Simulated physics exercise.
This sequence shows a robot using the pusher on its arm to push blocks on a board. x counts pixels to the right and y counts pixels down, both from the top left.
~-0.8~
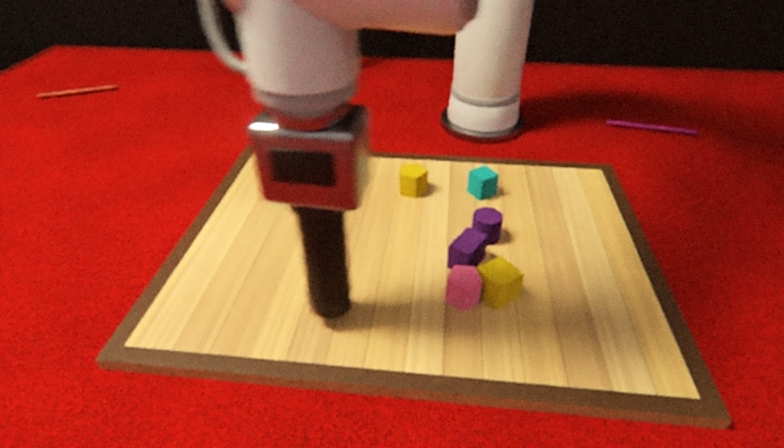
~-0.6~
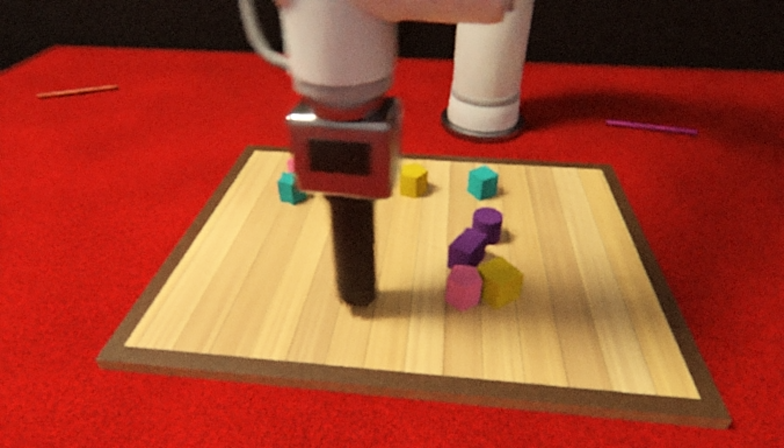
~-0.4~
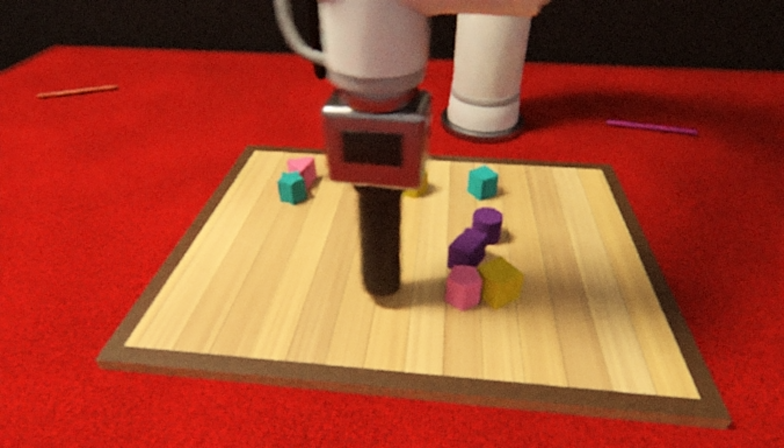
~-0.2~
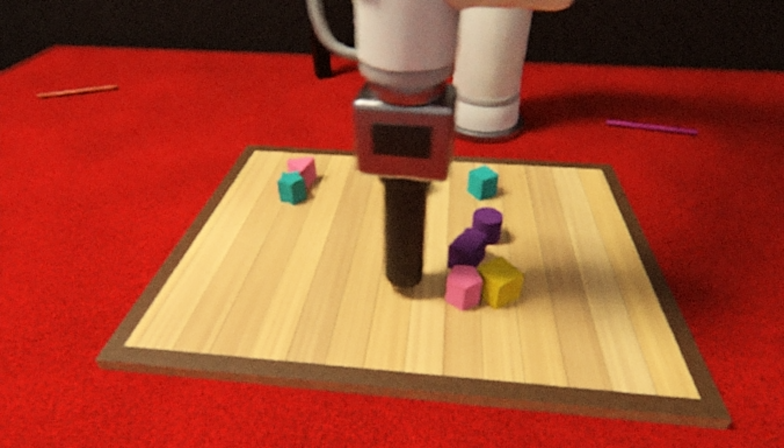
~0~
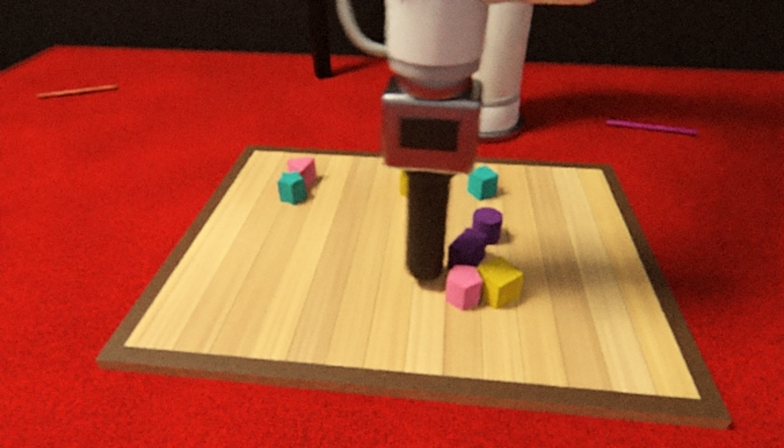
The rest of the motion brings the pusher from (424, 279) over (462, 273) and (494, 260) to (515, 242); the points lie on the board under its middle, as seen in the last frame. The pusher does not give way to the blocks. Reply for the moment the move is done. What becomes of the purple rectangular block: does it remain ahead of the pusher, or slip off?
I predict the pusher still has it in front.
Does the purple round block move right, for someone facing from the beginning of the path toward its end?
My answer is no.
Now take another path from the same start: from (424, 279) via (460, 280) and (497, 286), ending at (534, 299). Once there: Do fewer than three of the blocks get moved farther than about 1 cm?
Short answer: No.
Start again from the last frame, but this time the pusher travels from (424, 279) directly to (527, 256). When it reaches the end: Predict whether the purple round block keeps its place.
It will be nudged away from its spot.
The first path, step by step. One third of the way, pusher (464, 261); purple rectangular block (488, 231); purple round block (491, 211).
Two thirds of the way, pusher (496, 249); purple rectangular block (511, 217), turned 25° anticlockwise; purple round block (500, 198).
At the end, pusher (517, 231); pink pentagonal block unmoved; purple rectangular block (529, 201), turned 15° anticlockwise; purple round block (502, 192).
